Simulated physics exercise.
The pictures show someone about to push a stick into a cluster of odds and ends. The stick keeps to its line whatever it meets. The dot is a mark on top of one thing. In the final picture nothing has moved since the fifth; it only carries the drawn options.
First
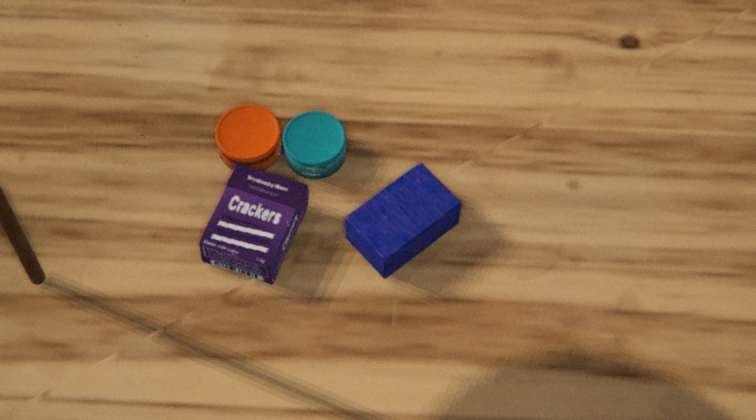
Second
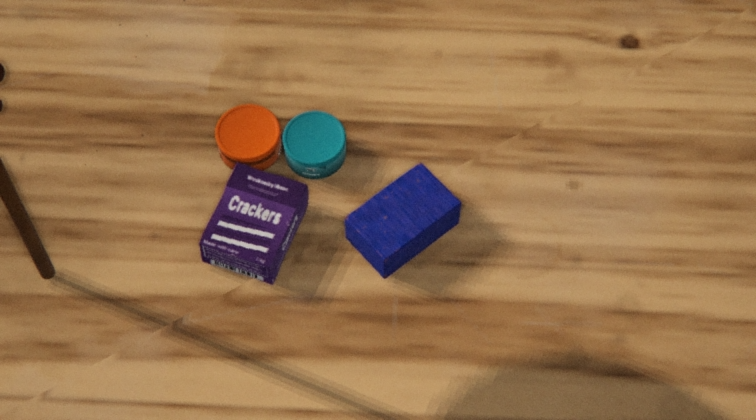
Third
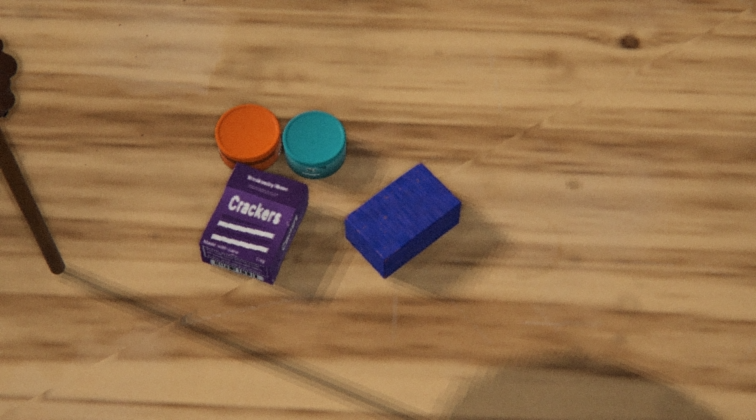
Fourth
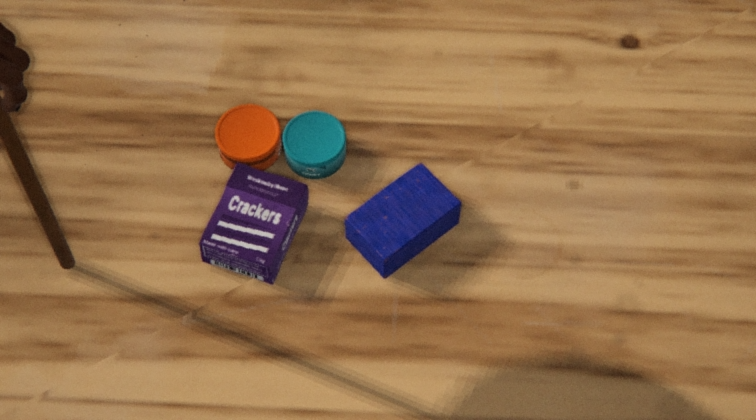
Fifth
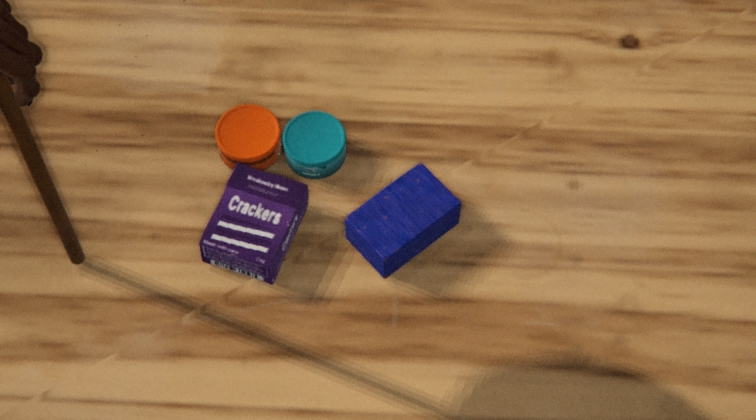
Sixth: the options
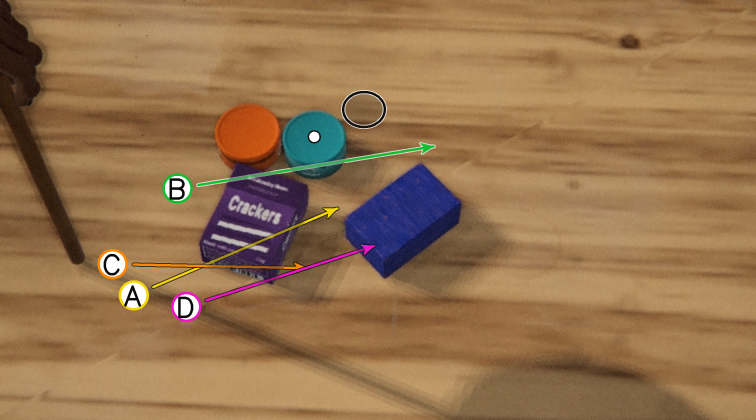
A hand holding a brown stick moves slightly right toward a still group of small objects.
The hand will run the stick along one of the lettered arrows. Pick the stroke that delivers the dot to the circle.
Stroke B brings the dot into the ring.
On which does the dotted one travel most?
A.
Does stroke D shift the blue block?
Yes.
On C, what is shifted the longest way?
It is the purple box.
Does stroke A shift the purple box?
On that stroke, yes.
On the marked copy, A from (153, 287) to (337, 208); B from (198, 185) to (434, 146); C from (134, 265) to (307, 268); D from (206, 300) to (375, 246); the ring at (364, 109); the white dot at (314, 137).
With B. Early on, foot of the stick (284, 172); turquoise jar (316, 145); purple box (271, 222); orange tub (253, 135).
Further on, foot of the stick (368, 158); turquoise jar (363, 118); purple box (271, 222).
At the end, foot of the stick (434, 147); turquoise jar (363, 118); purple box (271, 222); the dot on the turquoise jar is in the ring.
As for the rest, A leaves the dotted thing at (351, 87); C leaves the dotted thing at (315, 127); D leaves the dotted thing at (315, 141).
